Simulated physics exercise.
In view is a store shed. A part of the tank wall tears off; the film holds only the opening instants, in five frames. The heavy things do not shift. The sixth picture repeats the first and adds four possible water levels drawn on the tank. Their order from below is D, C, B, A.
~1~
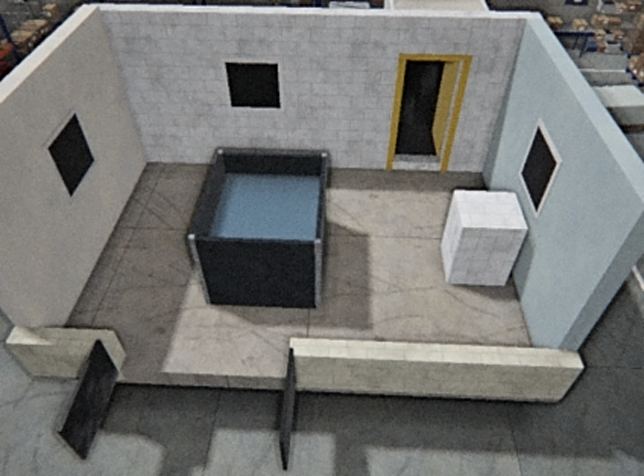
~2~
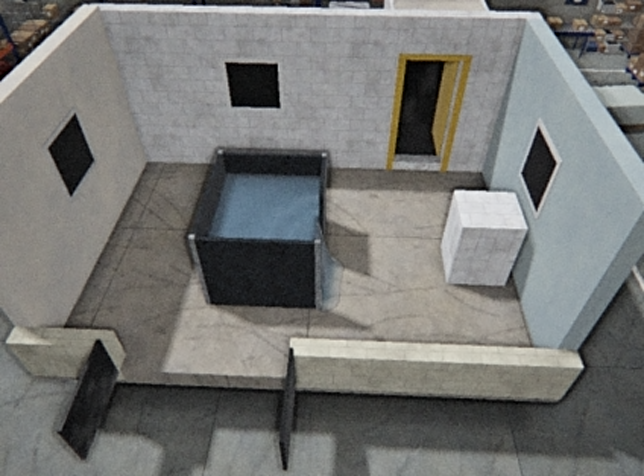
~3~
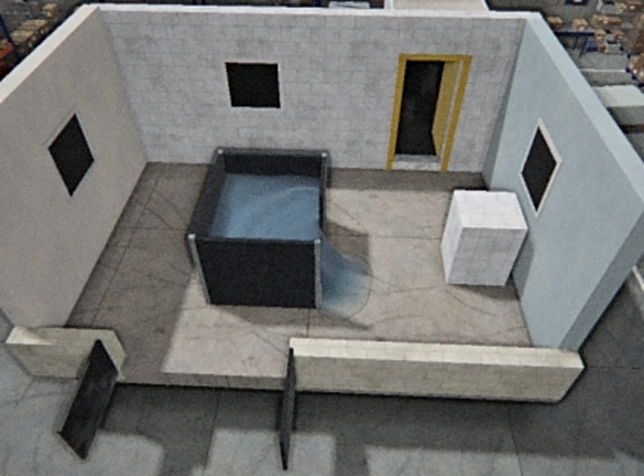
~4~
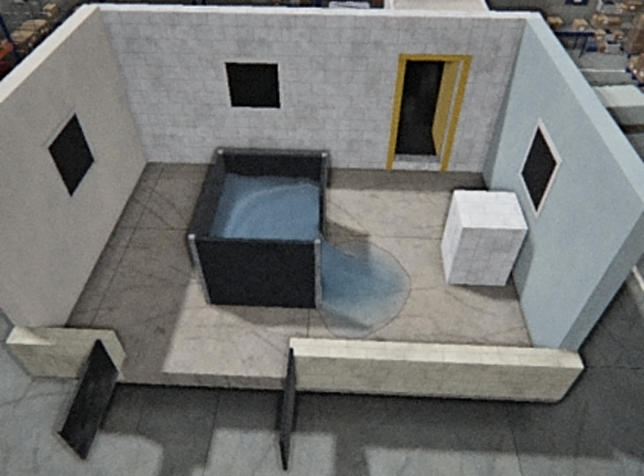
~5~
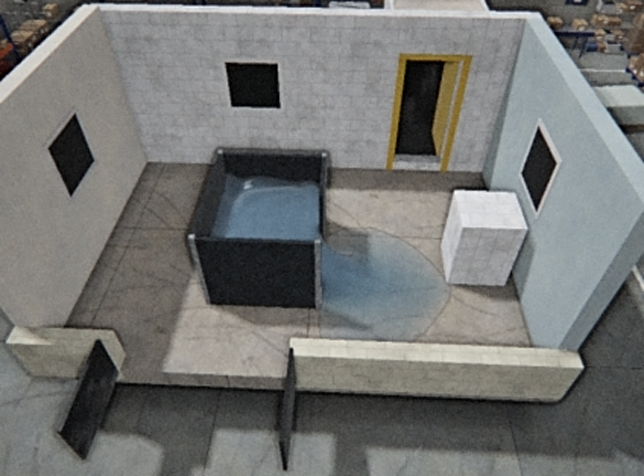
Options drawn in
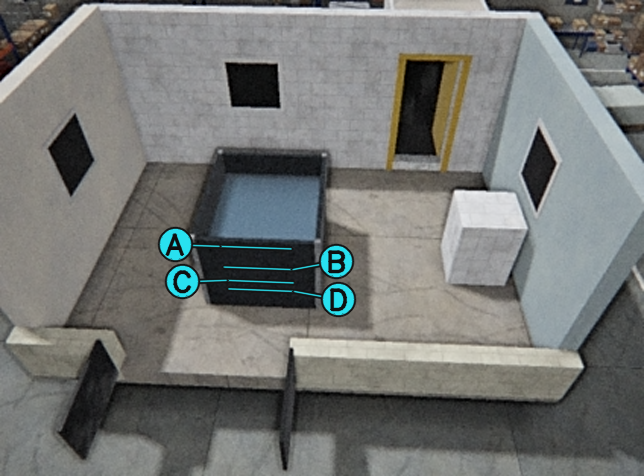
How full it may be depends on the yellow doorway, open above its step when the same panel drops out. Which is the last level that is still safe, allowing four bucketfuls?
I would pick line B.
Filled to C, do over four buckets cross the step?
No, that is safe.
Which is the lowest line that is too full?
That is line A.
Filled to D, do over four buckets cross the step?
No, not at all.
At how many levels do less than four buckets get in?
Three.
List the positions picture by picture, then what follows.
The first frame shows water in the tank at rest, its middle at (266, 212); foot of the yellow doorway at (416, 170); open gate at (201, 332).
The second frame shows front seen at (334, 259), 1 % of the ground wet.
The third frame shows front seen at (361, 263), 3 % of the ground wet.
The fourth frame shows front seen at (405, 277), 7 % of the ground wet.
The fifth frame shows front seen at (444, 297), 14 % of the ground wet.
On the marked copy, A at (255, 247); B at (258, 268); C at (260, 281); D at (261, 290); from the bottom up D, C, B, A.
With A, about 11 bucketfuls get in.
With B, a splash gets over, under a bucket.
With C, nothing gets over.
With D, nothing gets over.
